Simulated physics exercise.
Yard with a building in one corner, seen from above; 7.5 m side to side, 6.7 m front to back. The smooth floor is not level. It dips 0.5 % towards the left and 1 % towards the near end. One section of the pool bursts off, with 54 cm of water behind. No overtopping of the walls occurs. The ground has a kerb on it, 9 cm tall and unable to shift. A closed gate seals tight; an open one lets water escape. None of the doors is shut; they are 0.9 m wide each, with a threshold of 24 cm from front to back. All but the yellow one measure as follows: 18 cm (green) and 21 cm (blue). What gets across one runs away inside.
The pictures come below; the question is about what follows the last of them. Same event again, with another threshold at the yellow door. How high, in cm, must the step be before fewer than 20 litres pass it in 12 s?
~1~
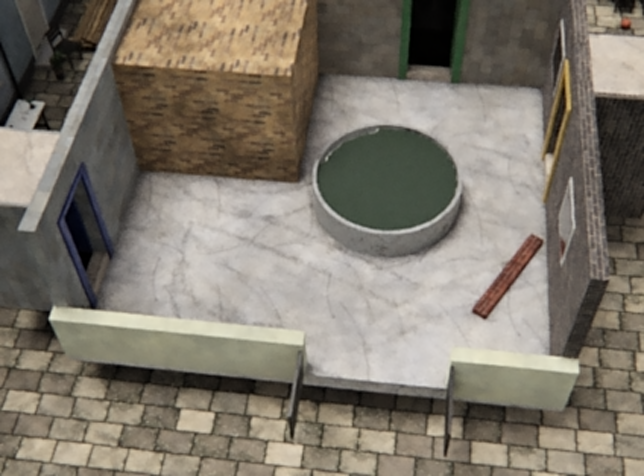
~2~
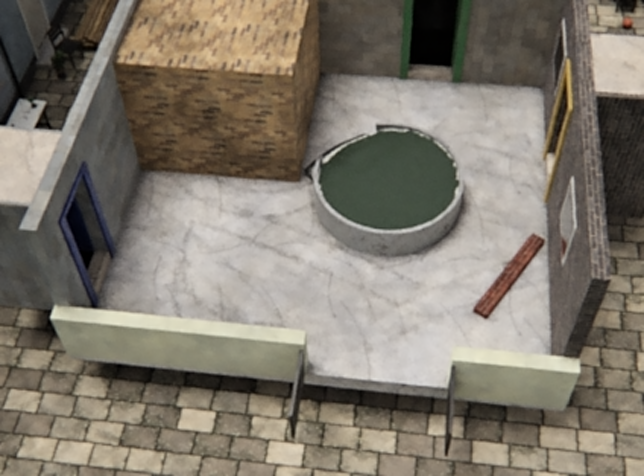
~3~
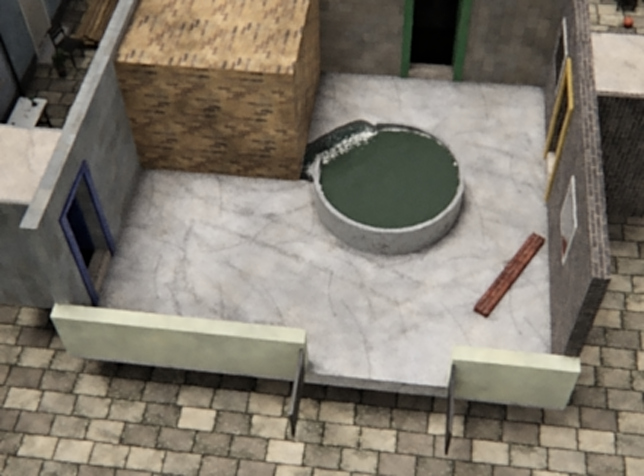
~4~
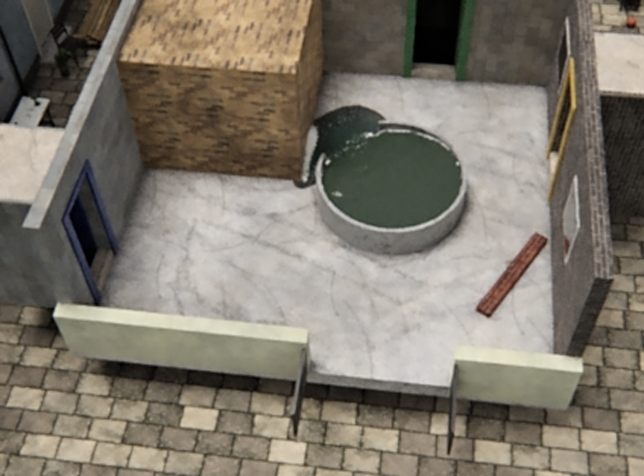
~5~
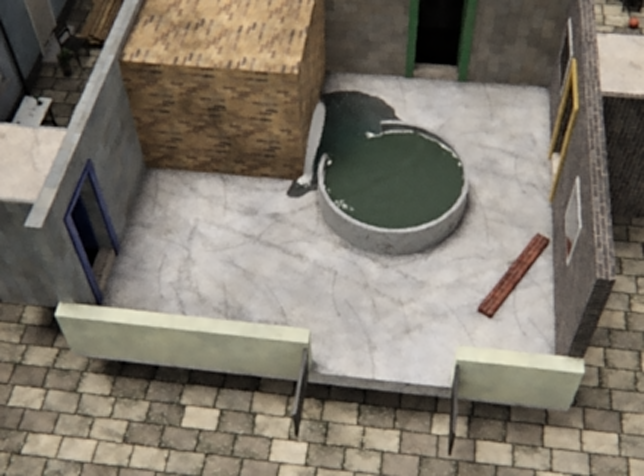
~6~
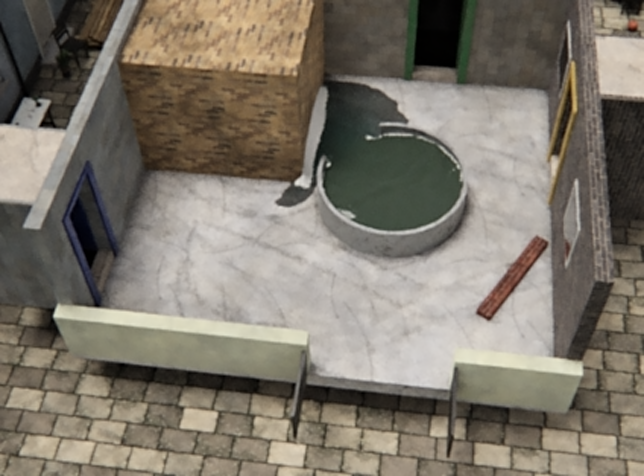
About 9 cm.
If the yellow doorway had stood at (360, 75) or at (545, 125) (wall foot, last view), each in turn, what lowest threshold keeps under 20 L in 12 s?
About 35 cm, then about 19 cm.
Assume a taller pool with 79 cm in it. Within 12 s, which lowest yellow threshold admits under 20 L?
Roughly 15 centimetres.
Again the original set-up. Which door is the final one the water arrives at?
Final door: Blue.
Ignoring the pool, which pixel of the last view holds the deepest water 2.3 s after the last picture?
Near (326, 86).
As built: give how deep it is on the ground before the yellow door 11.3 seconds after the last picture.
About 6.5 cm.
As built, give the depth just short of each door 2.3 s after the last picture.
The green door has 15 cm, the yellow door 1 cm and the blue door 0 cm.
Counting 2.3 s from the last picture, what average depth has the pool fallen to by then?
Average depth: Approx. 26 cm.
Then, 0.7 s after the last picture water covers 10 % of the floor, deepest (48 cm) near (327, 80); it has not reached the yellow door.
Then, 2.3 s after the last picture water covers 40 % of the floor, deepest (34 cm) near (326, 86); it has not reached the yellow door.
Then, 11.3 s after the last picture water covers 90 % of the floor, deepest (11 cm) near (545, 239); 7 cm at the yellow door, 0 litres in over its 22 cm threshold.
At the yellow door as built, the water peaked near 14 cm, 3.5 s after the last picture.
With a threshold of 7.5 cm, 36 litres would have come in within the 12 s; with 10 cm, 13 litres. So under 20 litres takes about 9 cm.
